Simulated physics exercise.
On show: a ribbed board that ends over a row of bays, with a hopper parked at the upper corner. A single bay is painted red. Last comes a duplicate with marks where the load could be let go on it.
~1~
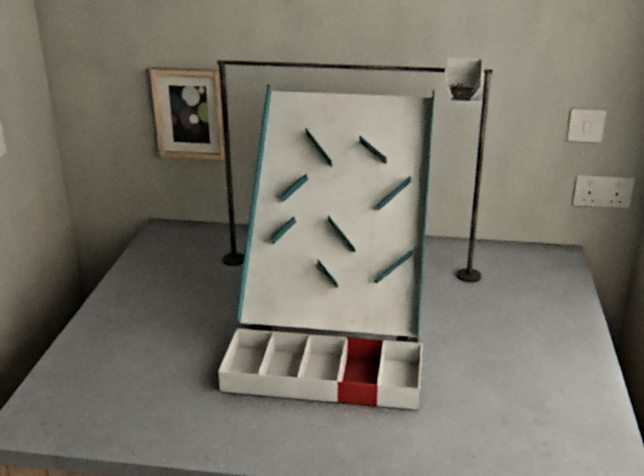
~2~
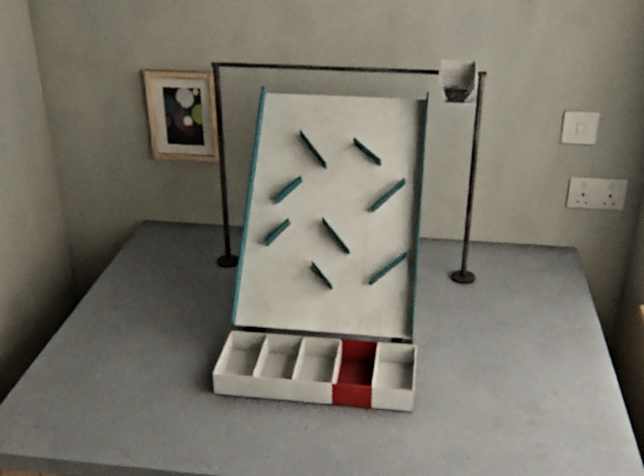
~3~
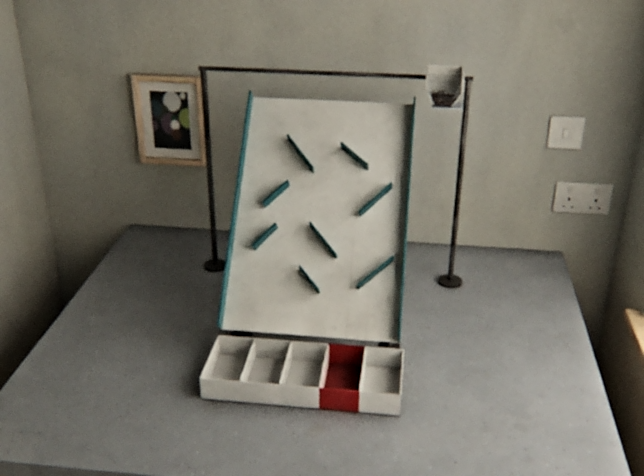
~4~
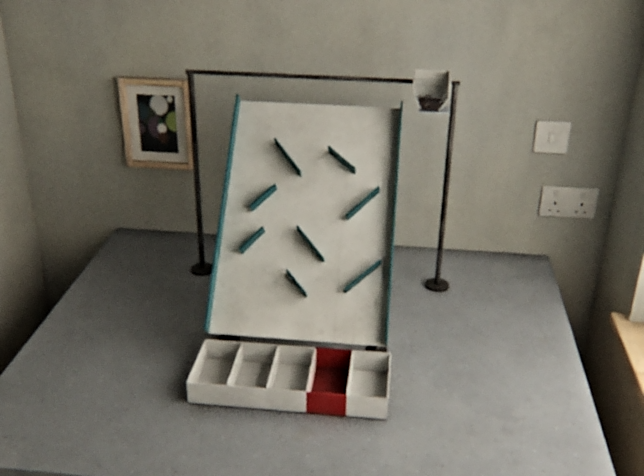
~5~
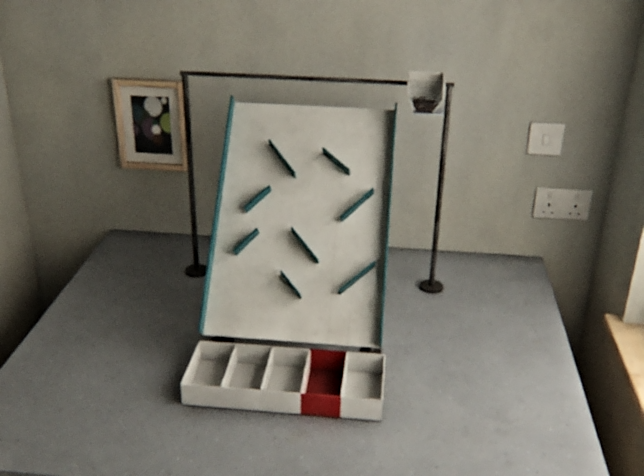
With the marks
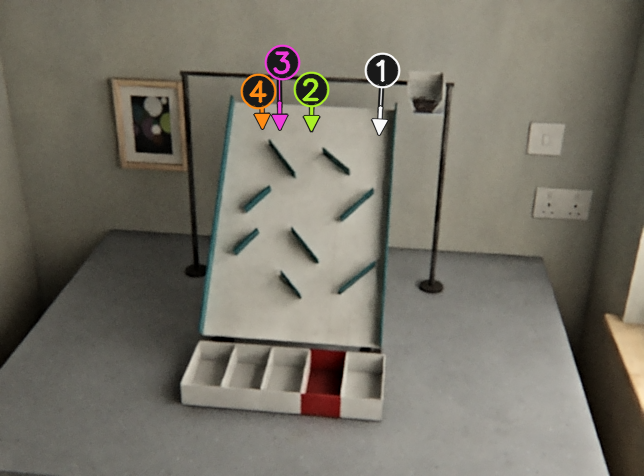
The camera drifts slightly, shifting the view so the scene slides left, while nothing on the grey table moves: a tilted white board with teal ribs, a small hopper at its upper right, and five bays below, one red.
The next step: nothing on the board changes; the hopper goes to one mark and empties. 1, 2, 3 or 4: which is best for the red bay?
I would pick mark 2.
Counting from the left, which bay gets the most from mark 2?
The fourth.
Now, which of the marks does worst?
That is mark 4.
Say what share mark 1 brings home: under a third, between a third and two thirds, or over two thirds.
Between a third and two thirds.
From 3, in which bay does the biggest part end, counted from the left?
It is the fourth one.
On the marked copy, mark 1 meets the board at (379, 129); mark 2 meets the board at (311, 125); mark 3 meets the board at (279, 124); mark 4 meets the board at (262, 123).
With 1, close to a third in the red bay, close to two thirds in other bays.
With 2, close to two thirds in the red bay, close to a quarter in other bays.
With 3, close to half in the red bay, close to half in other bays.
With 4, a small share in the red bay, all but a few in other bays.
